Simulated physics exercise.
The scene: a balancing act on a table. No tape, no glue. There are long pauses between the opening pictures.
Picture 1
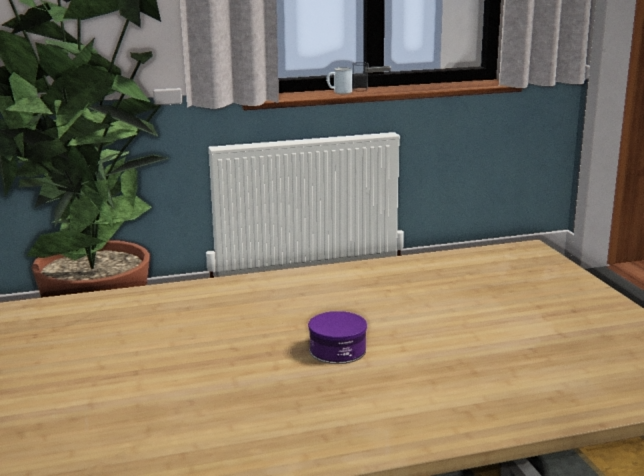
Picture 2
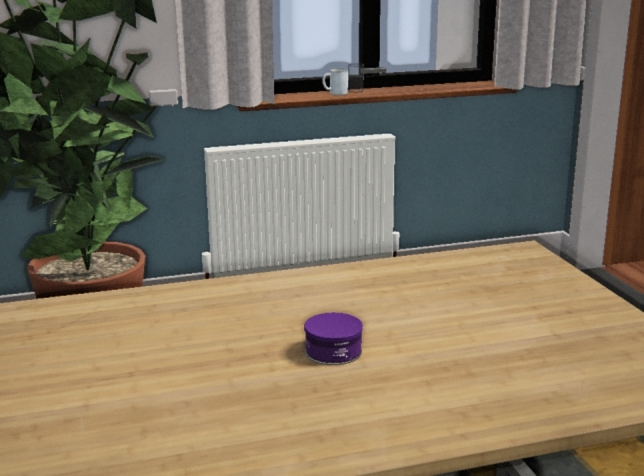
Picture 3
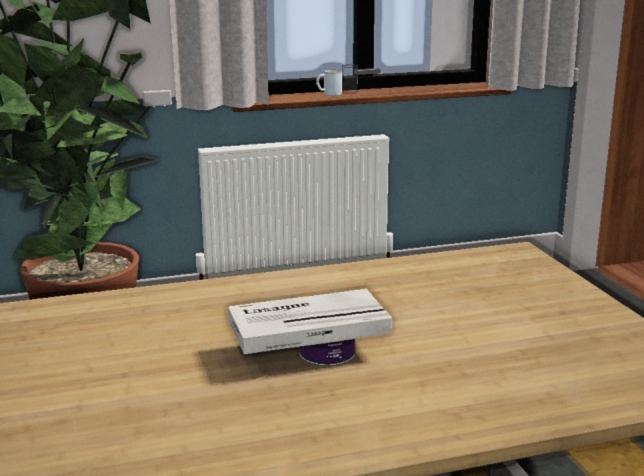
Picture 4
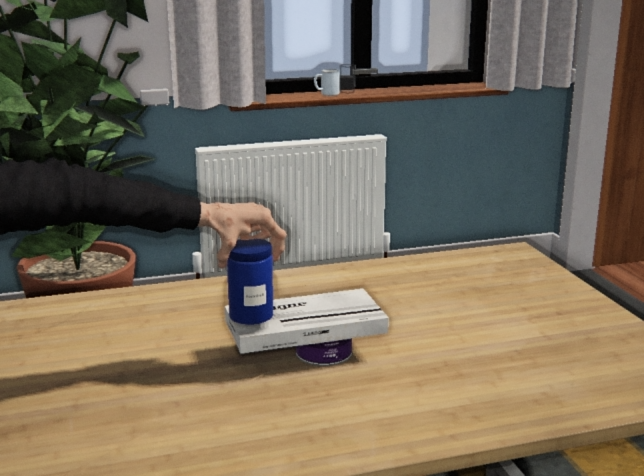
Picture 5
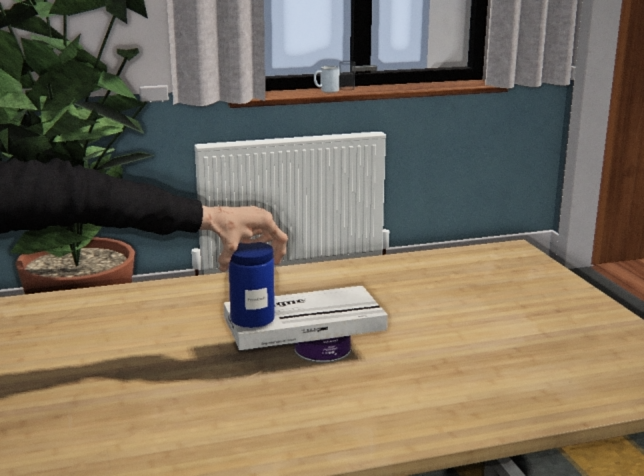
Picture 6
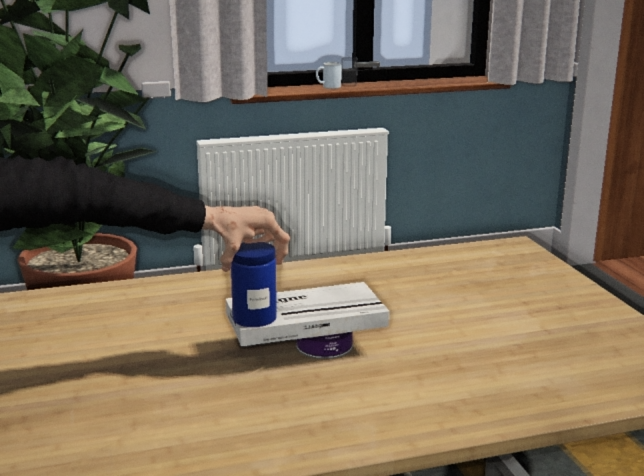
On a wooden table in front of a white radiator, a round purple tub sits alone, and then a white lasagne packet lies across its top. A hand in a dark sleeve reaches in from the left, lowers a blue jar onto the packet's left end, and keeps hold of its lid.
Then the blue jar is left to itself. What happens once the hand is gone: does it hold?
Here the stack loses its balance.
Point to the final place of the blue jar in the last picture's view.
Around (176, 340).
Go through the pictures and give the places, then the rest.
The last thing is not in view yet, in the first frame.
The last thing is not in view yet, in the second frame.
The last thing is not in view yet; white packet (309, 320), in the third frame.
On its way; blue jar (250, 281); white packet (305, 319), in the fourth frame.
On its way; blue jar (252, 284); white packet (304, 316), in the fifth frame.
Set down, still held; blue jar (254, 284); white packet (306, 312), in the sixth frame.
Then, 0.40 s past the last view, blue jar now fallen; white packet rocked 28° from its first pose.
Then, 0.50 s past the last view, white packet rocked 21° from its first pose.
Finally, fallen, blue jar; the other 2 still in place. Final places as the last picture's camera would see them, blue jar near (176, 340). The stack comes apart.
